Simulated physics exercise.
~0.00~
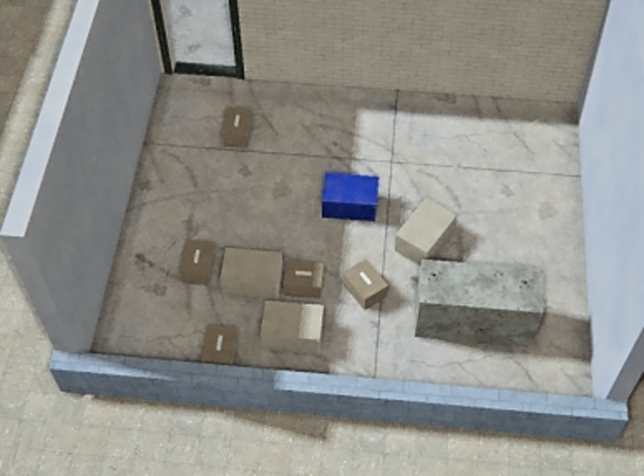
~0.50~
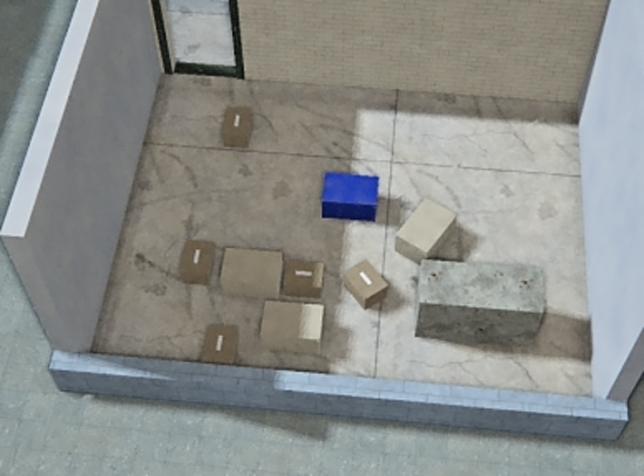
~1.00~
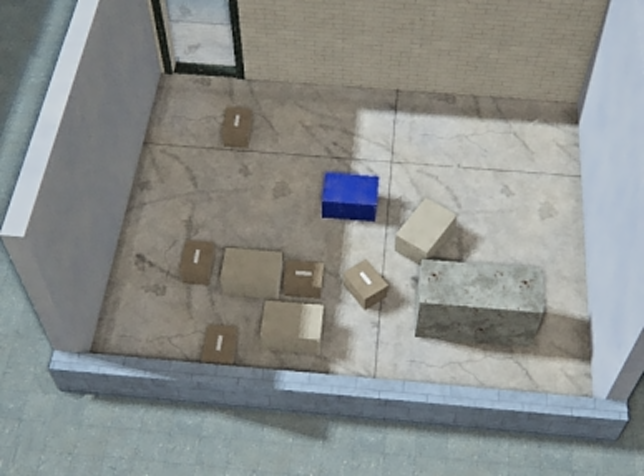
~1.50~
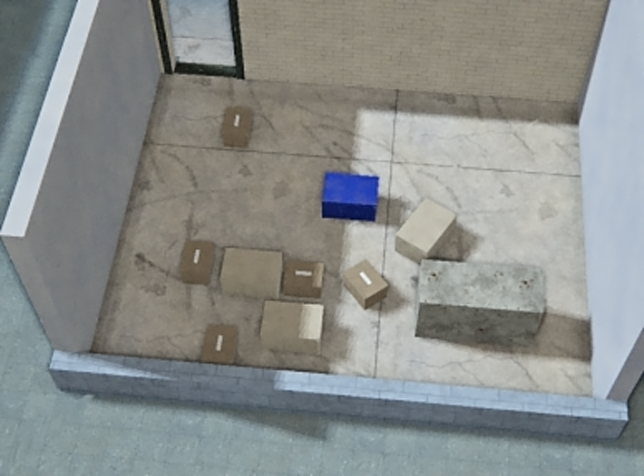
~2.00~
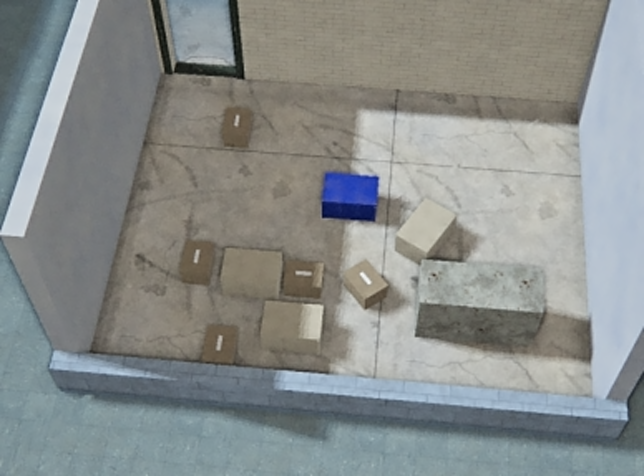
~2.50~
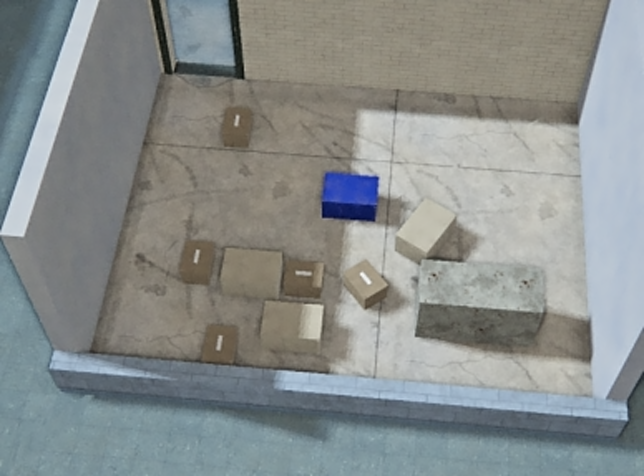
Ground-floor office seen from above, the paving outside turning from beige to blue-grey while the blue crate and scattered boxes stay still.
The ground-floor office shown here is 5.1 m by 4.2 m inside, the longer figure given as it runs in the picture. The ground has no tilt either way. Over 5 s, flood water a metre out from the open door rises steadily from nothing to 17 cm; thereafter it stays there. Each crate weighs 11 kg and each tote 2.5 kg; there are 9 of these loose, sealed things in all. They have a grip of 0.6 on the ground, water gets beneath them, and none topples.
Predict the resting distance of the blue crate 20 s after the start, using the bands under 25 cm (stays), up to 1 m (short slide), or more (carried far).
It is going to make a small trip.
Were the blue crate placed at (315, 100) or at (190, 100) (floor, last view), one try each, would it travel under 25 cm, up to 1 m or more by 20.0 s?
At the first spot it keeps its spot, and at the second it winds up well off.
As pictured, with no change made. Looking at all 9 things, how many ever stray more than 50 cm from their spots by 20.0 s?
8 in all.
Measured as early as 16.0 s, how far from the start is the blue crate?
About 5 cm out of place.
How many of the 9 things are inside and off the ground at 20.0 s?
The number is 7.
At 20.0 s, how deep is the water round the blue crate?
6 cm, roughly.
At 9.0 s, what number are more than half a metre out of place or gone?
3.
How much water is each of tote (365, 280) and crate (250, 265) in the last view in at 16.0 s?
Depths: Near 5 cm, then near 6 cm.
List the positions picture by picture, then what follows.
The blue crate at (351, 189) rests on the ground; 0.0 m2 under water; 0 of 9 have shifted, in the first picture.
The blue crate at (351, 189), on the bottom; 0.0 m2 under water; 0 of 9 have shifted, in the second picture.
The blue crate at (351, 189) rests on the ground; water covers 0.0 m2; 0 of 9 have shifted, in the third picture.
The blue crate at (351, 189), on the bottom; water covers 0.0 m2; 0 of 9 have shifted, in the fourth picture.
The blue crate at (351, 189) rests on the ground; 0.0 m2 under water; 0 of 9 have shifted, in the fifth picture.
The blue crate at (351, 189), on the bottom; water covers 0.1 m2; 0 of 9 have shifted, in the sixth picture.
After 4.0 s the blue crate is near (351, 189), 0.0 m from its start, aground; 0 afloat.
After 9.0 s the blue crate is near (351, 189), 0.0 m from its start, aground; 2 afloat.
After 16.0 s the blue crate is near (353, 184), 0.1 m from its start, aground; 6 afloat.
After 20.0 s the blue crate is near (372, 139), 0.7 m from its start, afloat; 7 afloat.
